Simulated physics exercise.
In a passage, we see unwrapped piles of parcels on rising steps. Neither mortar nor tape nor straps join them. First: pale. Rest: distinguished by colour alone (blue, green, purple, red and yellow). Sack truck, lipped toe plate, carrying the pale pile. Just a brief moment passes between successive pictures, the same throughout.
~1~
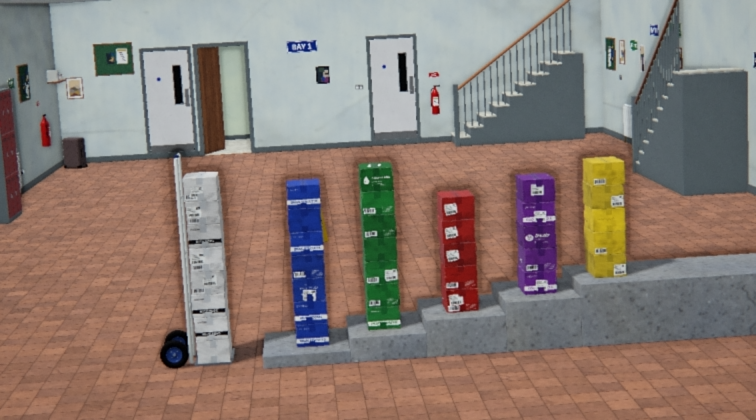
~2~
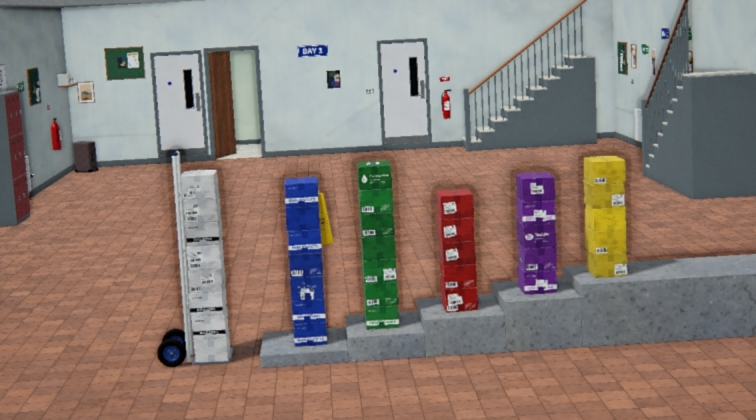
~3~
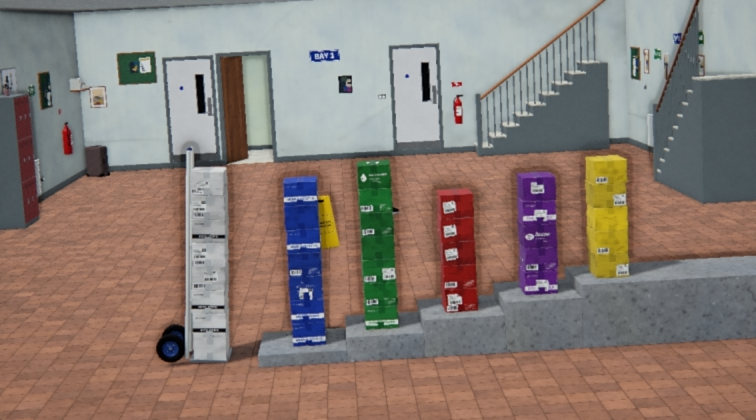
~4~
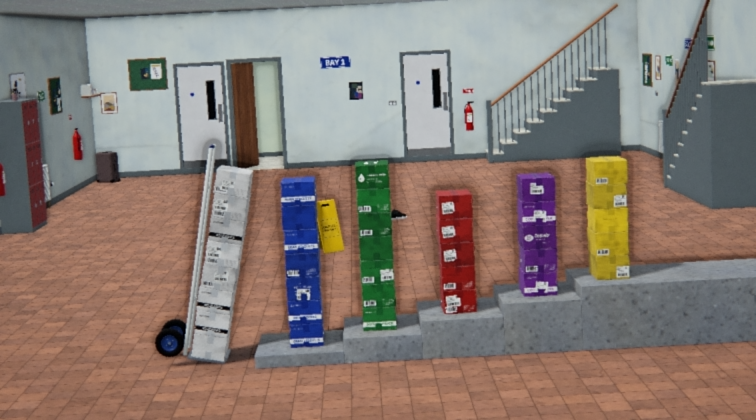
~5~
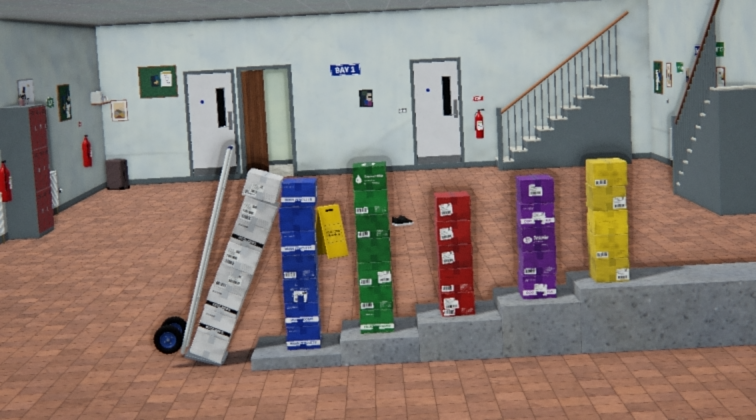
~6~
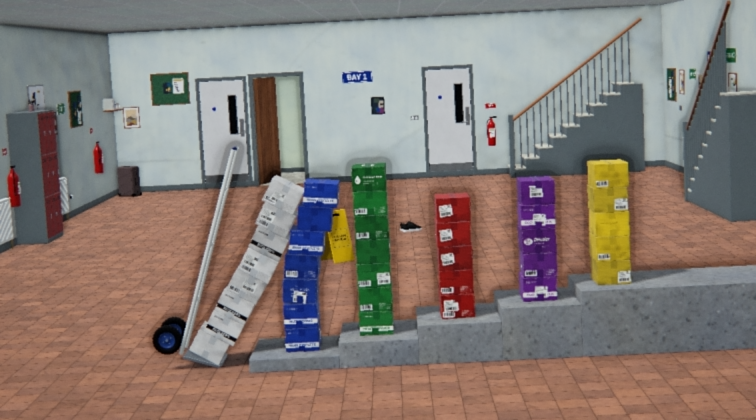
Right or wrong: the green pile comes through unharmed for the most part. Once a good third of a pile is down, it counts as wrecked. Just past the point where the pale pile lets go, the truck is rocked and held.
Wrong, it is wrecked.
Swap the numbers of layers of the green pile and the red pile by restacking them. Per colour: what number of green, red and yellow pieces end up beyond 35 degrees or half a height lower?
Green 4, red 7, yellow 5.
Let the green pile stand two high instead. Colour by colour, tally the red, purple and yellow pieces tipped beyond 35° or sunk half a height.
By colour, I'd count red 3, purple 0, yellow 0.
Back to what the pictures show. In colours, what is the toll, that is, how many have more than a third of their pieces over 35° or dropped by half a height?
The full count is 5.
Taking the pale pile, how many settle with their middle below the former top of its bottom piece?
Pale pieces: 1.
Soon after the last picture, 8 of the pale pile down; none of the 7 green parcels down (0 of 29 in all colours); top green parcel leaning a little; top blue parcel leaning a little.
A little later, 8 of the pale pile down; 1 of the 7 green parcels down (6 of 29 in all colours); top green parcel leaning a little, half its height lower; top blue parcel leaning well over, about its own height lower.
Later still, 8 of the pale pile down; 7 of the 7 green parcels down (20 of 29 in all colours); top green parcel leaning steeply, some two heights lower; top red parcel leaning steeply, about its own height lower.
At rest, 8 of the pale pile down; 7 of the 7 green parcels down (25 of 29 in all colours); top green parcel leaning steeply, some two heights lower; top yellow parcel on its side. As the last picture would show them, middles, top green parcel near (539, 219).
